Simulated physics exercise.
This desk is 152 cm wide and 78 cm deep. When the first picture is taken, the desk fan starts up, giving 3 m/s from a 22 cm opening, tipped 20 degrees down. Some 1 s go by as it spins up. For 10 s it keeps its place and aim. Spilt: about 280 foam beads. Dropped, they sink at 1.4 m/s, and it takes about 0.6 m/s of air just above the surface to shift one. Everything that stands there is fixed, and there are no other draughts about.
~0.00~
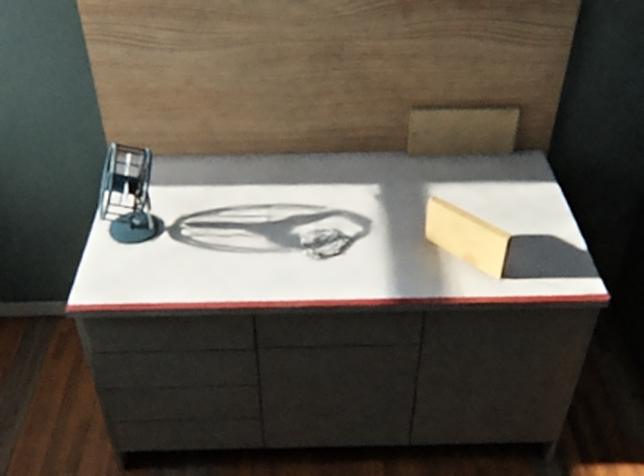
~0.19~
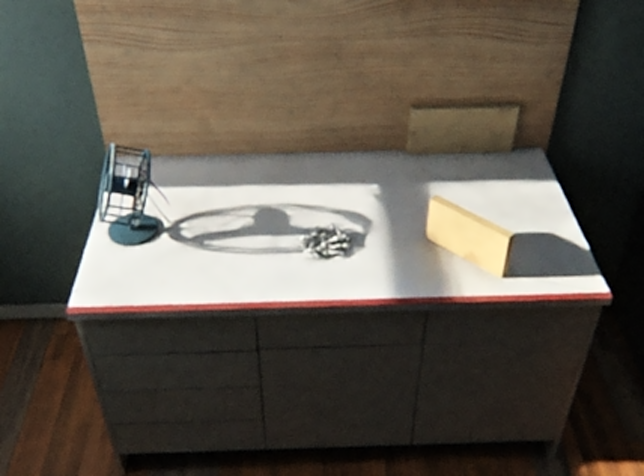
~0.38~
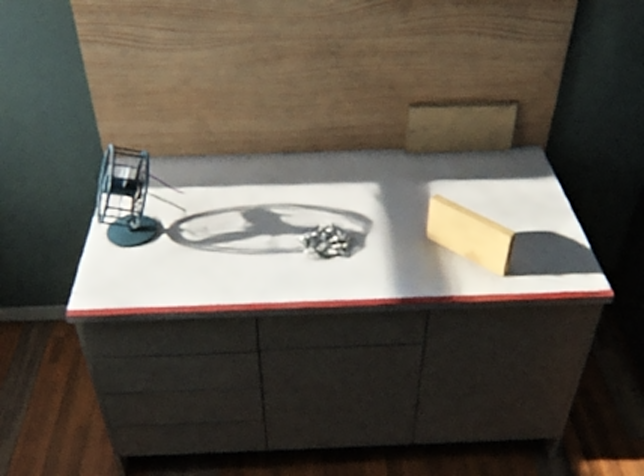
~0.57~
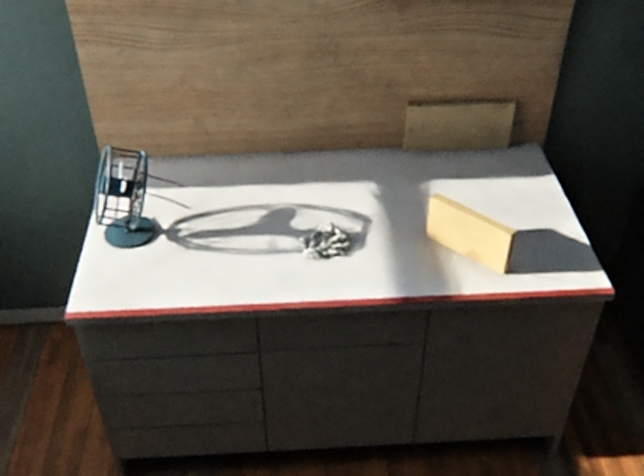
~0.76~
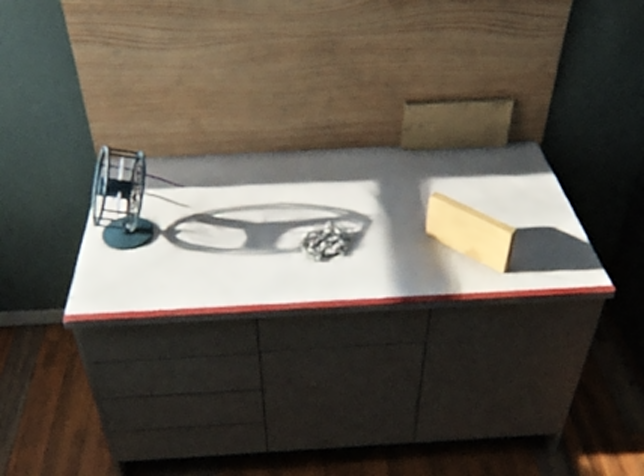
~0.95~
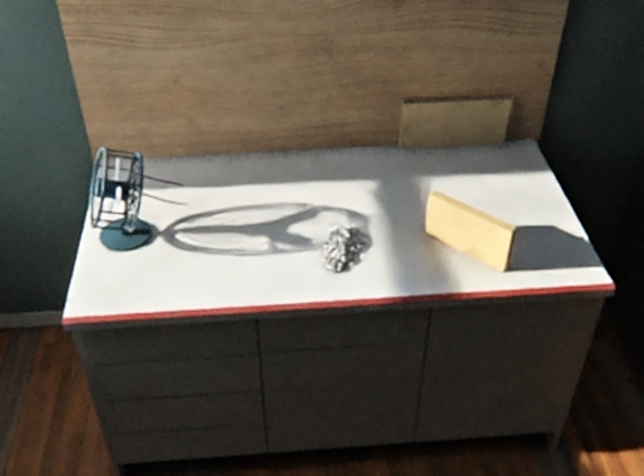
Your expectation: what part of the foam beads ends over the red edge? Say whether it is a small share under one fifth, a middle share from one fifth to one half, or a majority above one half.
It is a majority, above one half.
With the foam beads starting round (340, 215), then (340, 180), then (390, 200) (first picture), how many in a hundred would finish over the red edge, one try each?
In turn: 5 per cent, 0 per cent, 0 per cent.
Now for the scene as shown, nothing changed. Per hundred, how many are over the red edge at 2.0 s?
100 %, roughly.
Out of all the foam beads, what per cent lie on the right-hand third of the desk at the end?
Share at the end: Close to 2 %.
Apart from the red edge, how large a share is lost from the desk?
I would say close to 1 %.
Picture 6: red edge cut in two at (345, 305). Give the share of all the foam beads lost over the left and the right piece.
About 0 % left and 100 % right.
After 2.0 s the count stands so, 96 % are over the red edge.
After 3.2 s the count stands so, 96 % are over the red edge.
After 5.5 s the count stands so, 96 % are over the red edge.
After 10.0 s, at the end, 97 % are over the red edge.
